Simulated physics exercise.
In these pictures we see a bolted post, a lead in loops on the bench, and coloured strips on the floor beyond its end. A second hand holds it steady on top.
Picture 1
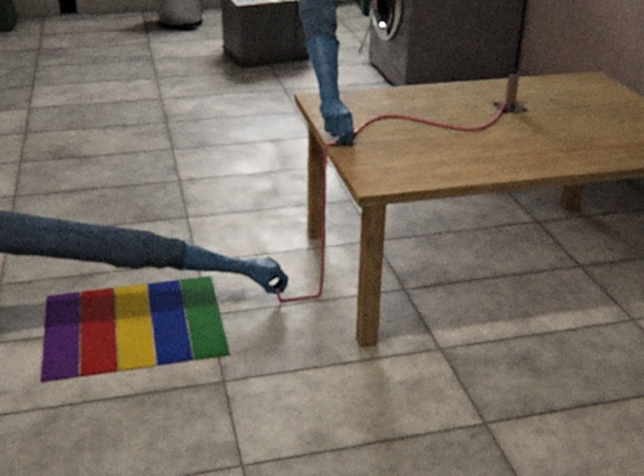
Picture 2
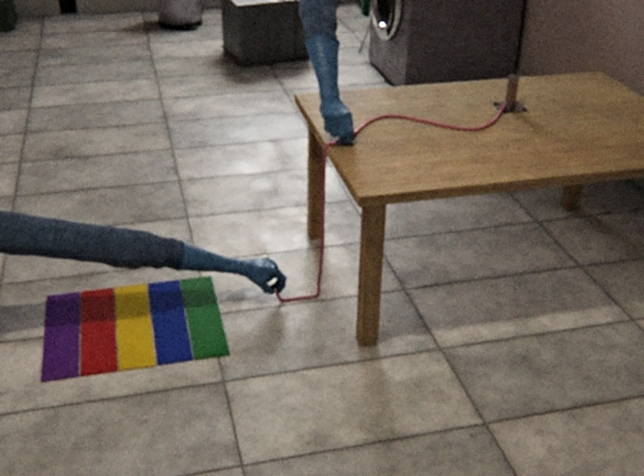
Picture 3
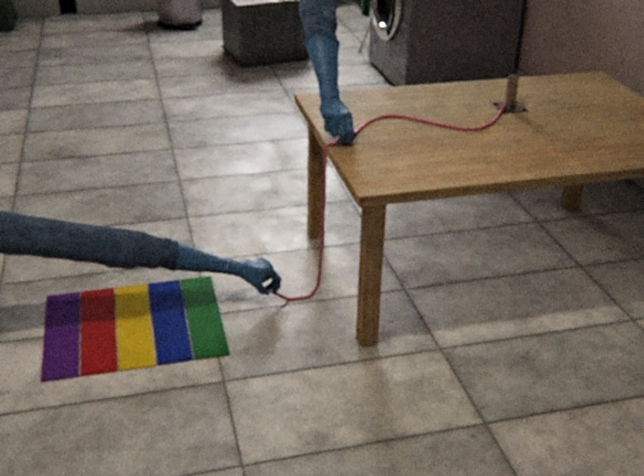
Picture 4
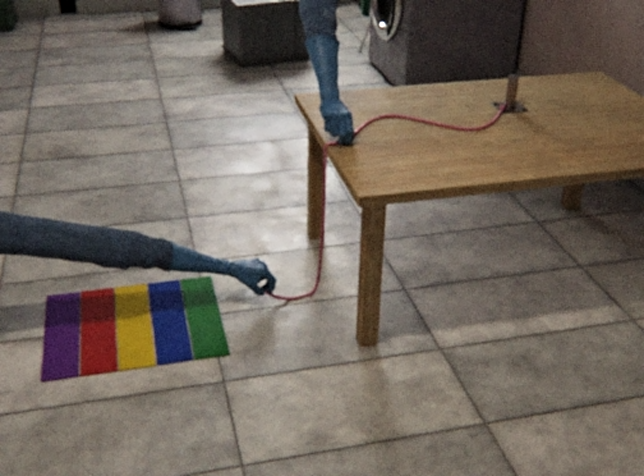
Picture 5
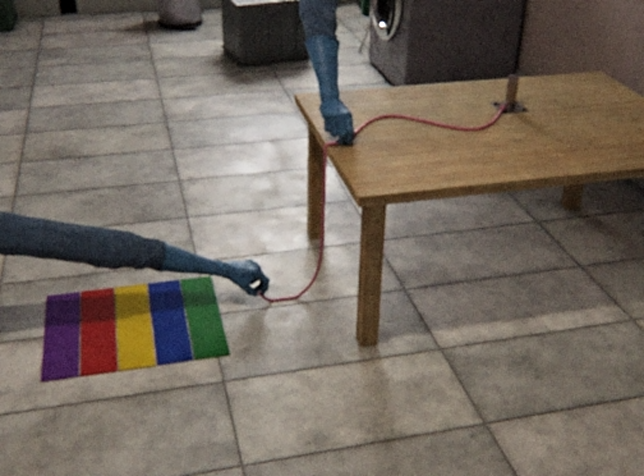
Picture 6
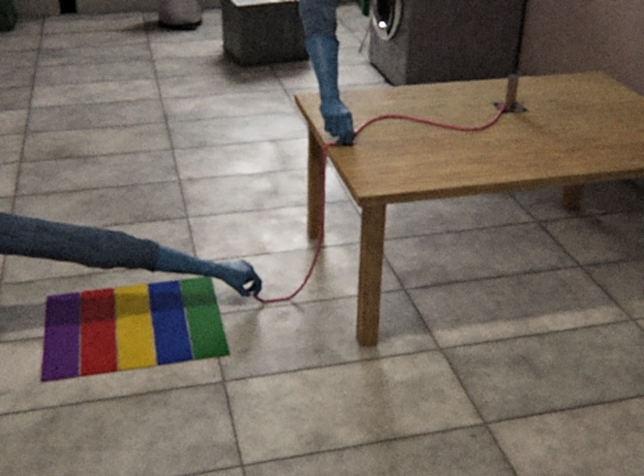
To begin with, one blue-sleeved hand presses a red cord to the corner of a wooden table while another holds its lower end near the floor, beside five coloured strips. The lower hand then draws the end slightly left toward the green strip, and the hanging cord's sharp bend loosens into a curve.
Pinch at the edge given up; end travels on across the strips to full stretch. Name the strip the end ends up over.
Red.
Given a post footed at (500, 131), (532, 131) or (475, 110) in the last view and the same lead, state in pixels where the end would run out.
Pixels, try by try: About (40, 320), (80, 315), (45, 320).
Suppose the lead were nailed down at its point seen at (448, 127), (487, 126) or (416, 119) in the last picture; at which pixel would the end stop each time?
Roughly (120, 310), (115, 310) and (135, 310), in that order.
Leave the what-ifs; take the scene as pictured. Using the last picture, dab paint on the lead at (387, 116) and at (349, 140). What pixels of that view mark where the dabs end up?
About (359, 129), and the other about (289, 158).
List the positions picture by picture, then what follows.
The first picture shows end (278, 290); green (209, 341); blue (173, 346); yellow (136, 351); red (99, 357); purple (60, 362).
The second picture shows end (276, 291); lead through (495, 120) (439, 125) (371, 121) (330, 145) (323, 216) (320, 277).
The third picture shows end (271, 291).
The fourth picture shows end (266, 292); lead through (495, 120) (439, 125) (371, 121) (330, 145) (324, 216) (318, 277).
The fifth picture shows end (259, 293).
The sixth picture shows end (252, 294); lead through (495, 120) (439, 125) (371, 121) (330, 145) (323, 216) (307, 278).
Soon after, end near (145, 307); over yellow.
After that, end near (111, 312); over red.
At the stop, end near (91, 314); over red. Over red.
